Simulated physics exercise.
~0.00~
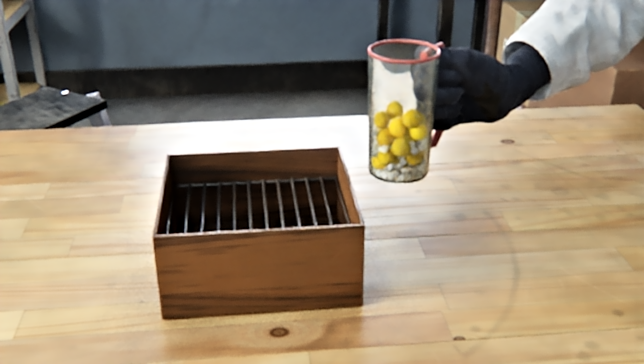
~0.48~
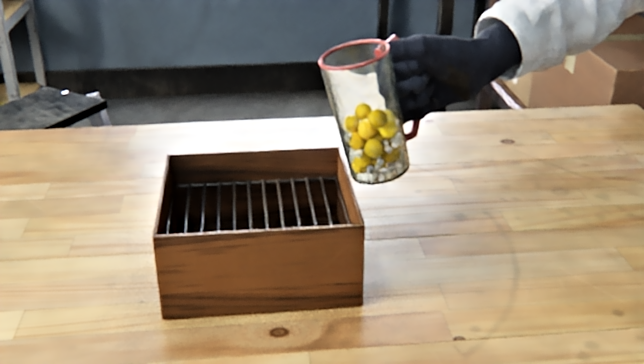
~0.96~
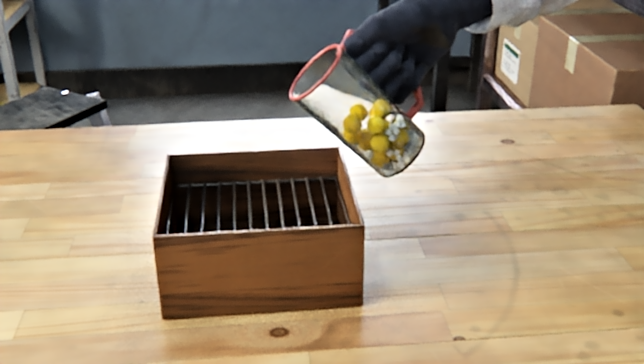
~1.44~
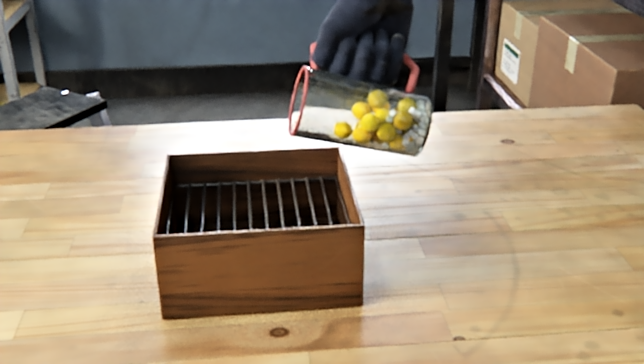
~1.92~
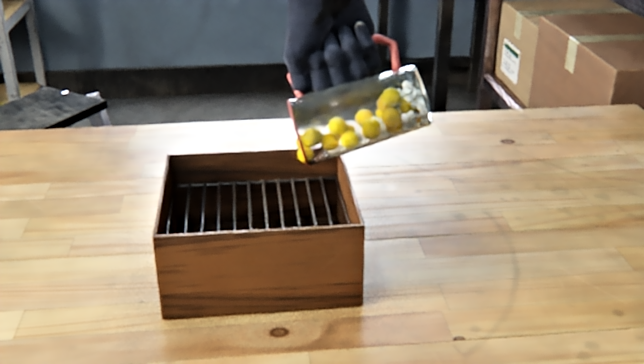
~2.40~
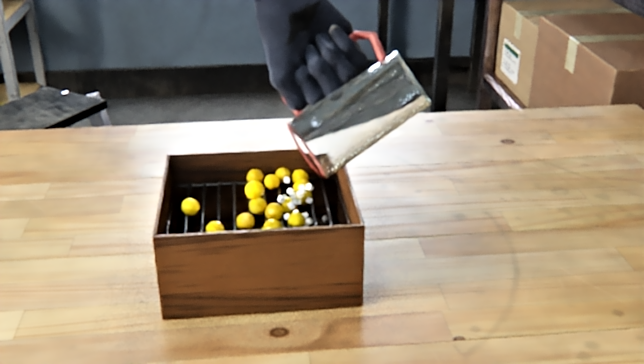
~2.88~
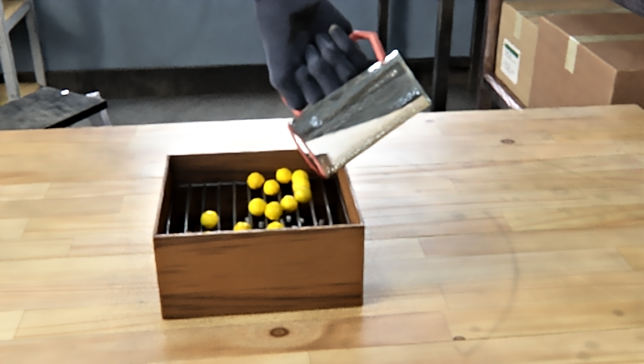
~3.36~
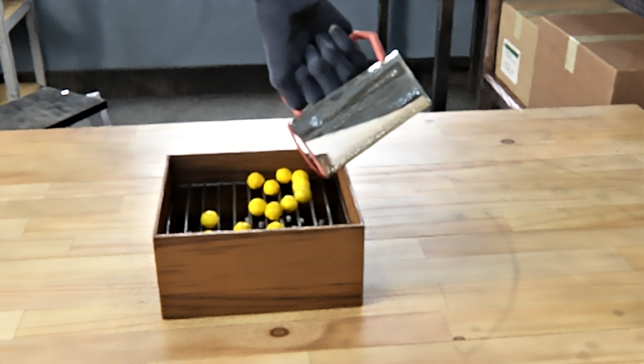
A gloved hand tips a cup over a box; yellow balls stay on the rack, white bits drop through.
